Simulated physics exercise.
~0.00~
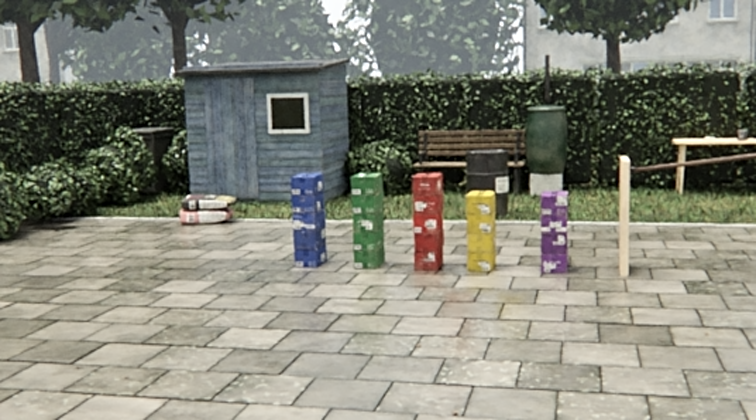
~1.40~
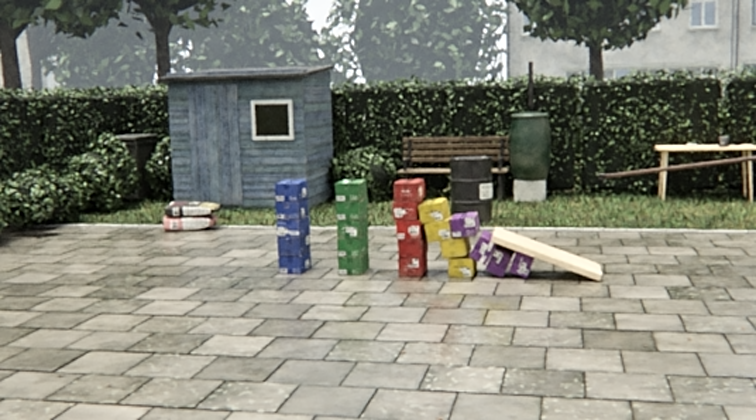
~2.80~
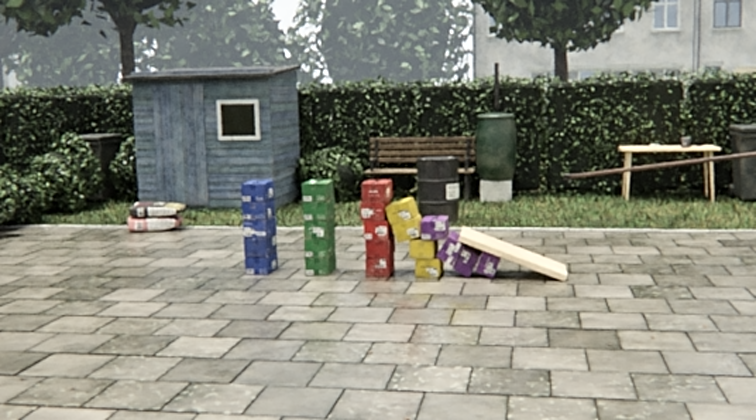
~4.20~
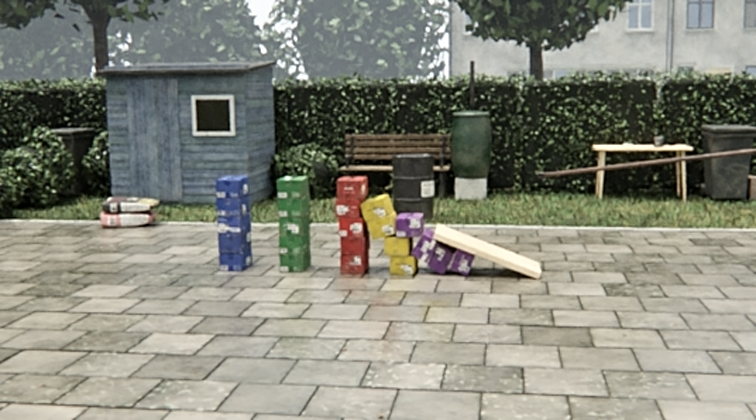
Wooden board toppling left into a row of coloured box stacks, collapsing the purple and tilting the yellow, which leans against the red.
